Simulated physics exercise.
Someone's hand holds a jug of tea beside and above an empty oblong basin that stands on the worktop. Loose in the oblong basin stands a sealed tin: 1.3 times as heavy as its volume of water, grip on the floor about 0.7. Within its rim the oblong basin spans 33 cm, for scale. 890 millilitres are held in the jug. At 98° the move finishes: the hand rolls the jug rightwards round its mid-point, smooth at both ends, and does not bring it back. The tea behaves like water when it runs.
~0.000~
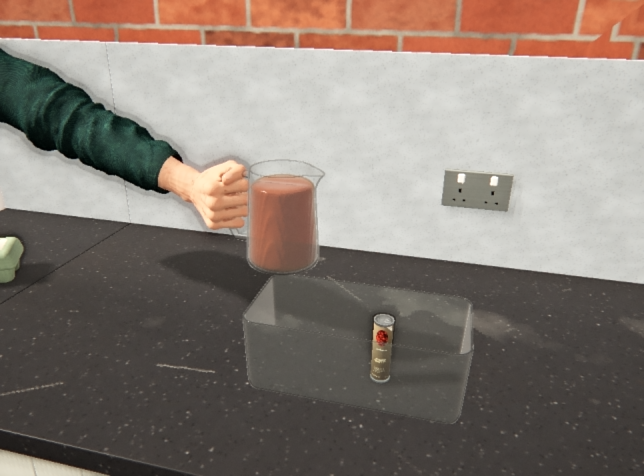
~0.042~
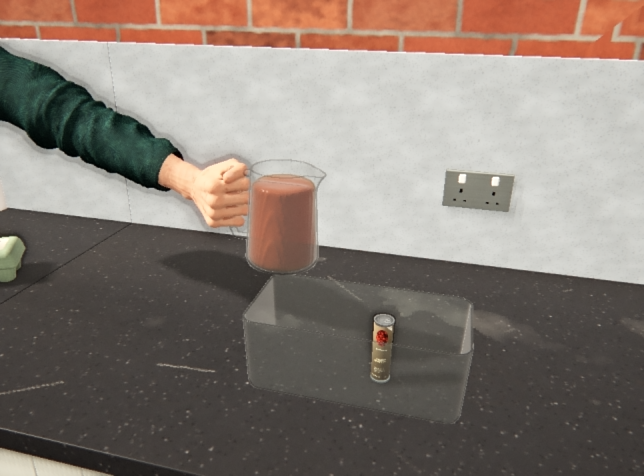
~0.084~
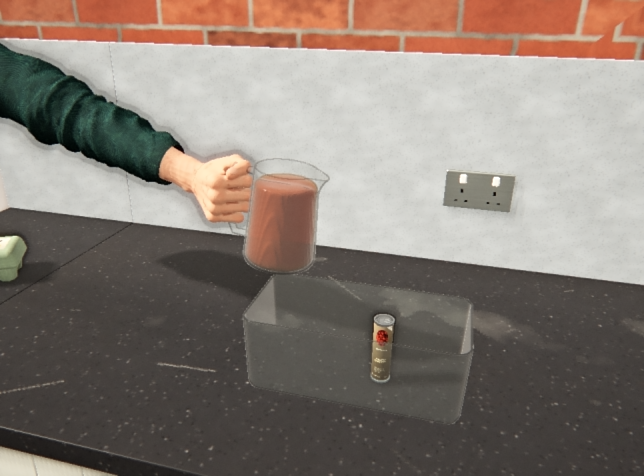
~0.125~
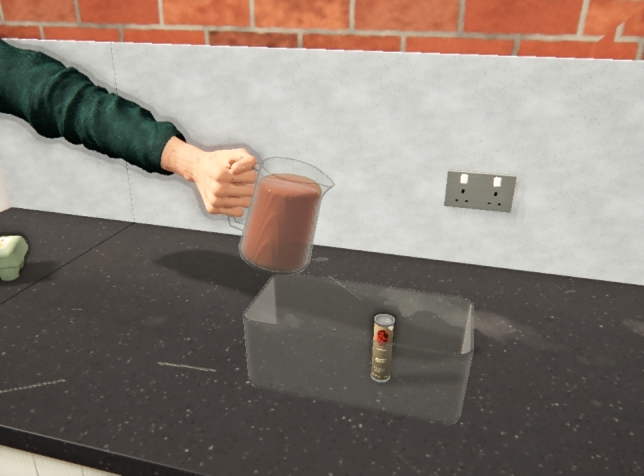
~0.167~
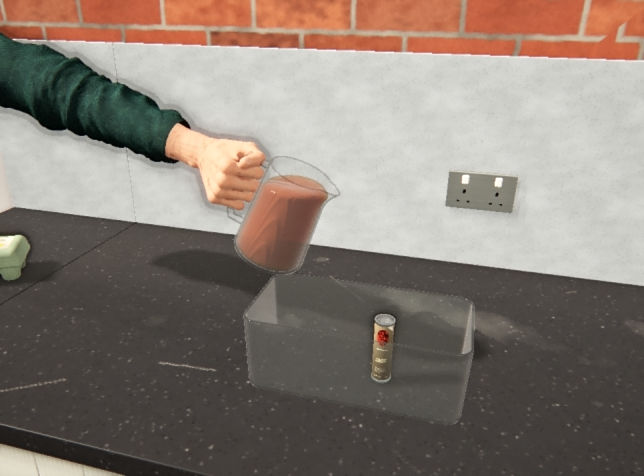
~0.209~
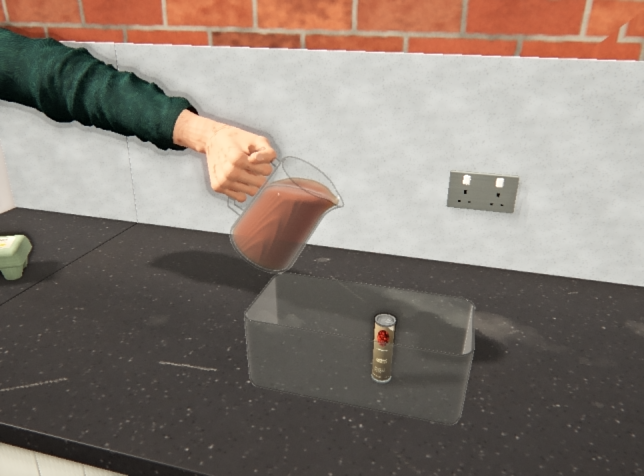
On a dark worktop, a hand steadily tilts a jug of brown liquid rightwards above a clear basin holding a small tin.
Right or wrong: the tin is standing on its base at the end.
Wrong, it is lying on its side.
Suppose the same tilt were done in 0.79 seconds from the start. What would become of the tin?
In that case the tin overturns.
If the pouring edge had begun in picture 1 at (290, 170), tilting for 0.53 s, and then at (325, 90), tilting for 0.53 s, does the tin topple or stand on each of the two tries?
Run one: It does not tip. Run two: It does not tip.
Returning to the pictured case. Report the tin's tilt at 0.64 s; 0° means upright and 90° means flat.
I'd say it is close to 10 degrees off upright.
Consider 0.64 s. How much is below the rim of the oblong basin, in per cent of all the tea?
Some 42 per cent.
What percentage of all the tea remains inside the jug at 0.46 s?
Some 74 per cent.
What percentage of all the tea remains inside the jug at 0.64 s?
38 %.
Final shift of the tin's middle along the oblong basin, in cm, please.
7.0 cm.
After 0.46 s the tilt is 93° and 73 per cent is still to pour; the tin stands where it began.
After 0.64 s the tilt is 98° and 38 per cent is still to pour; the tin leans 12°.
After 0.82 s the tilt is 98° and 18 per cent is still to pour; the tin lies on its side.
After 1.03 s the tilt is 98° and 9 per cent is still to pour; the tin lies on its side.
In the end the tin lies on its side.
